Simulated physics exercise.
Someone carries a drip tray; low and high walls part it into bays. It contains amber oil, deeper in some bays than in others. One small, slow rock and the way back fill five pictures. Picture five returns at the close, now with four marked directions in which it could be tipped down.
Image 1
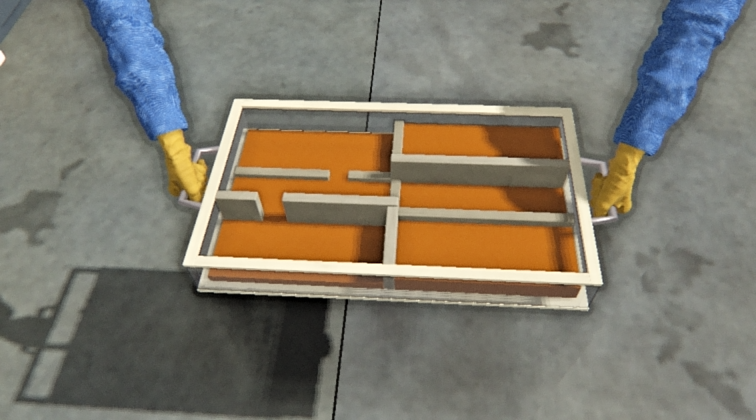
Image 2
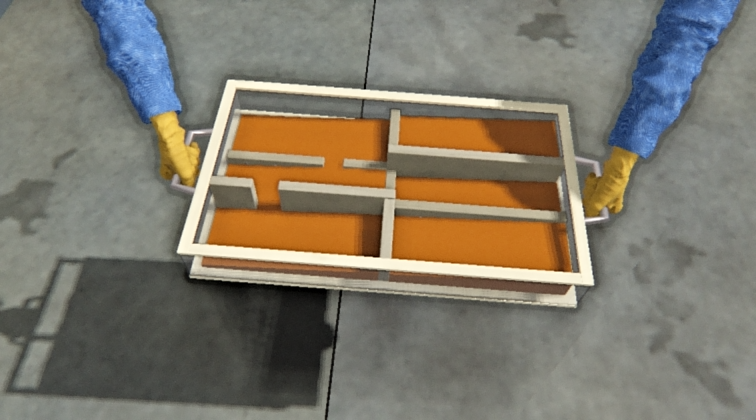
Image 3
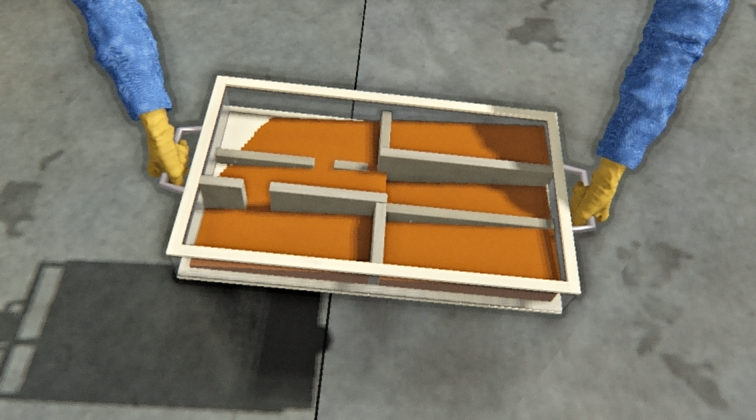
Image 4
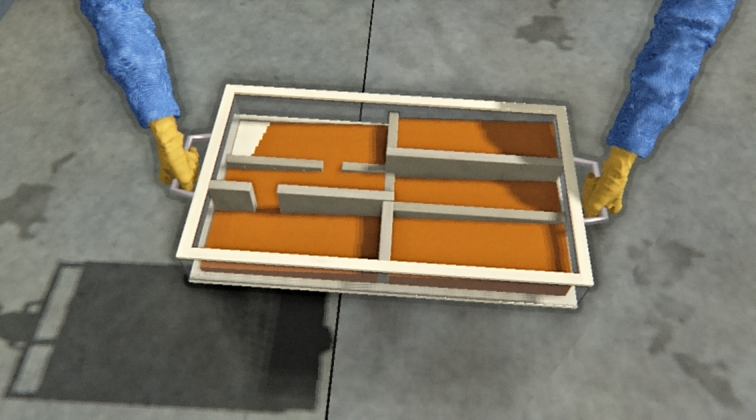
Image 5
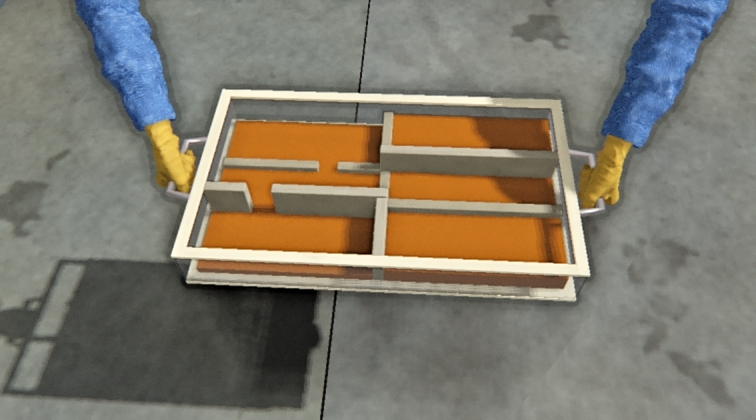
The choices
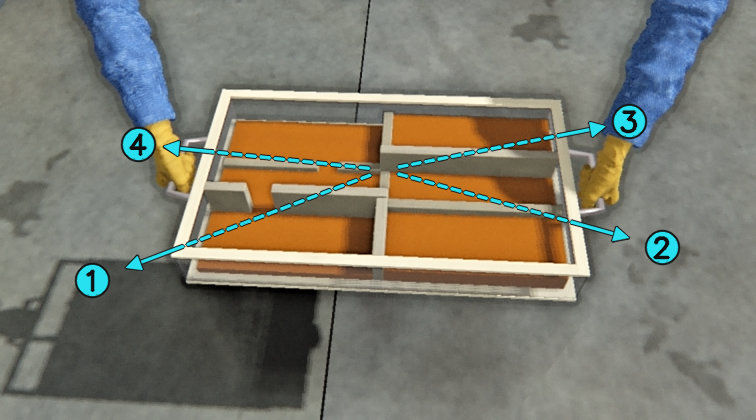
On a stained concrete floor, a person in blue sleeves and yellow gloves holds a walled tray of amber oil by its side handles. The hands tilt it slightly toward the front right, and the oil draws back from the back left corner, baring a pale patch. They level it again, and oil covers the patch.
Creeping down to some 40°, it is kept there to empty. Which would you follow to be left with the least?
Arrow 1.
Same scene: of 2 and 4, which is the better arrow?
The answer is 2.
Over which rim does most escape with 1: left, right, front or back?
Over the left one.
On the marked copy, 1 ends at (131, 265); 2 ends at (623, 236); 3 ends at (599, 127); 4 ends at (169, 147).
Choosing 1, about 18 % stays in the tray, the largest part in the front left bay.
Choosing 2, about 24 % stays in the tray, the largest part in the front right bay.
Choosing 3, about 26 % stays in the tray, the largest part in the back right bay.
Choosing 4, about 30 % stays in the tray, the largest part in the back left bay.
